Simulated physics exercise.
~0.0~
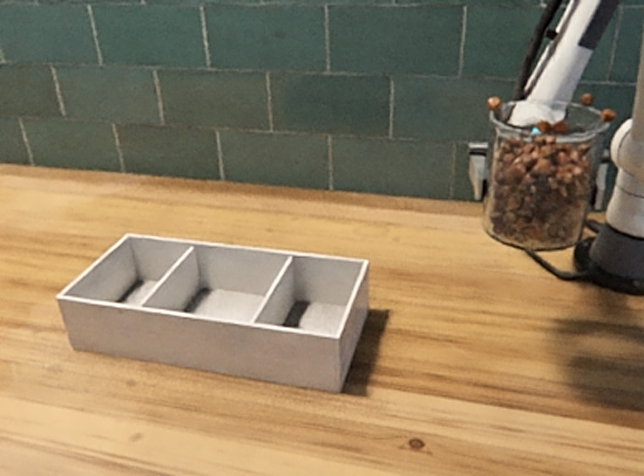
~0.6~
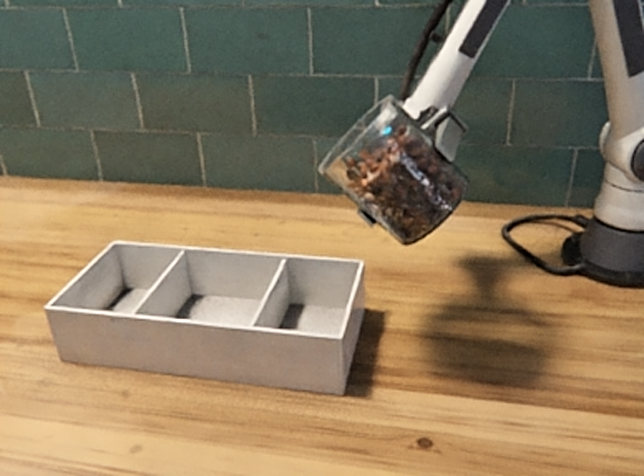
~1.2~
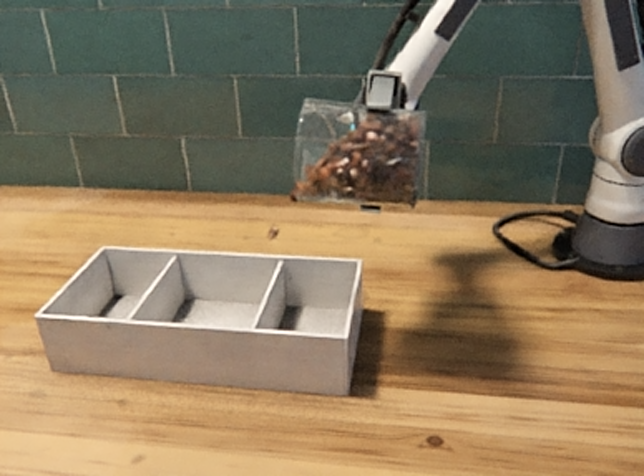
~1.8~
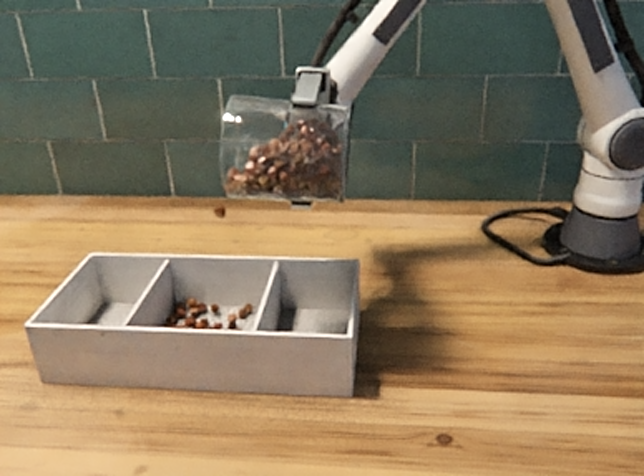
On a pale wooden counter before a dark green tiled wall, seen from slightly above, a light grey box with three open compartments stands at left. At right, a white and grey robotic arm holds a clear cup heaped with reddish-brown pellets upright. The arm carries the cup leftward, tipping it toward the box, then turns it onto its side above and behind the box. As the cup continues left, some pellets spill into the middle compartment. At the end, a small scattering lies there, while the sideways cup still holds most of the load.
